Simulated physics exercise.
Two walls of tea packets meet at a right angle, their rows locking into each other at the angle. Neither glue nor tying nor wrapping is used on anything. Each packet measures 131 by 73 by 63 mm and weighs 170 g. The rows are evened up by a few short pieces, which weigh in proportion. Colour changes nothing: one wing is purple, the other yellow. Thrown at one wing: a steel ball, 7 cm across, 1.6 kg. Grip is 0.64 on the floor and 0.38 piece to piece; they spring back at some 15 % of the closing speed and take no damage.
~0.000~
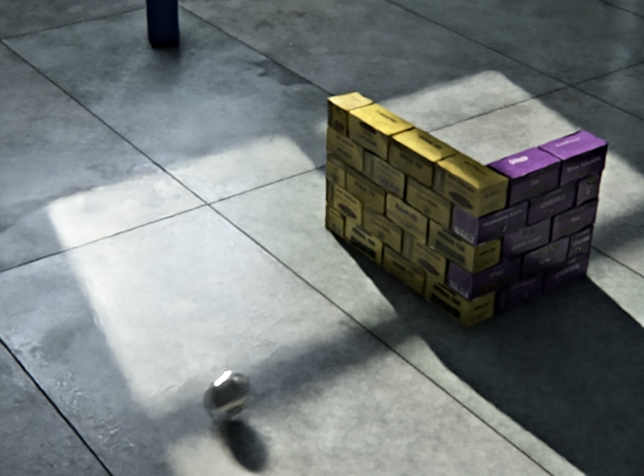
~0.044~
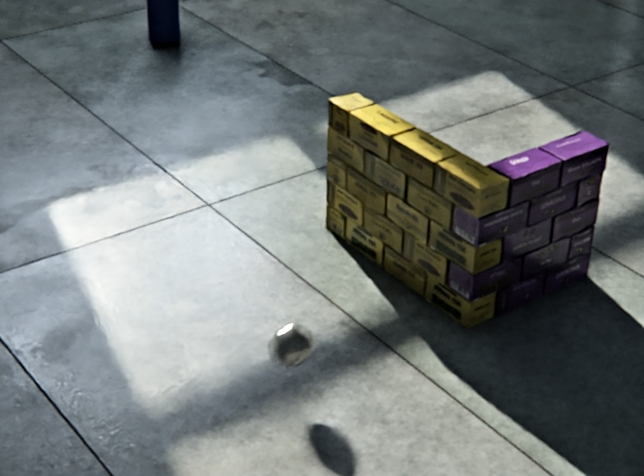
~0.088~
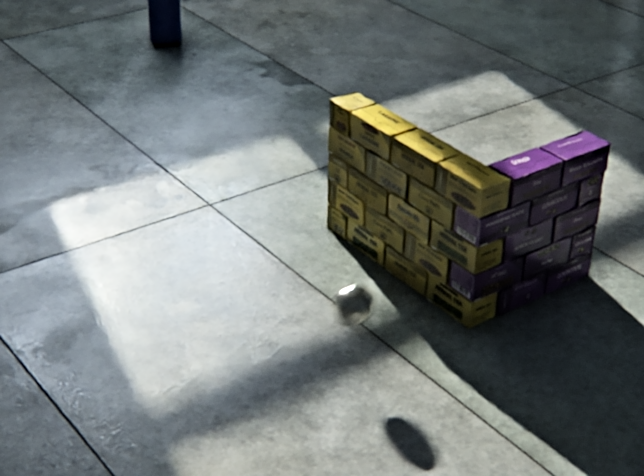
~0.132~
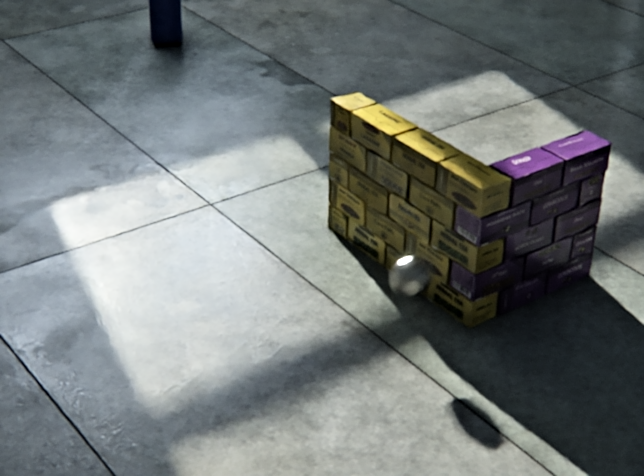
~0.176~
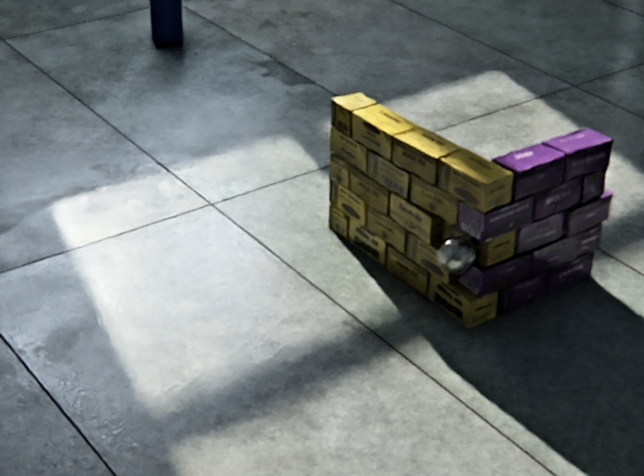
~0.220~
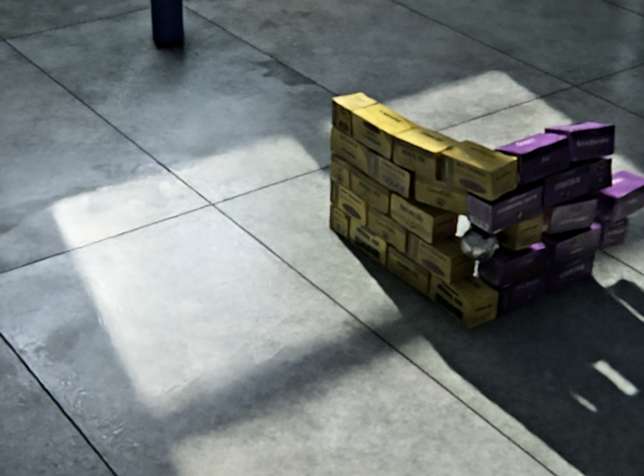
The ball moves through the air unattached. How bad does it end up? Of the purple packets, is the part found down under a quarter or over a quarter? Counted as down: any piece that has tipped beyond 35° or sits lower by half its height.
The part found down is more than a quarter.
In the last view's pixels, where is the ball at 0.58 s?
Pixel position: Around (570, 231).
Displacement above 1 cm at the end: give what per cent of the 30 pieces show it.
That is 45 per cent.
By 0.34 s, ball still moving; 4 of the 12 purple packets down (4 of 30 in all colours); top purple packet tilted 43°.
By 0.58 s, ball still moving; 9 of the 12 purple packets down (11 of 30 in all colours); top purple packet on its side.
When it is over (1.5 s), ball at rest; 10 of the 12 purple packets down (12 of 30 in all colours); top purple packet upside down; top yellow packet unmoved. That is 83 per cent. In pixels of the last frame, middles, top purple packet near (487, 251), top yellow packet near (385, 132).
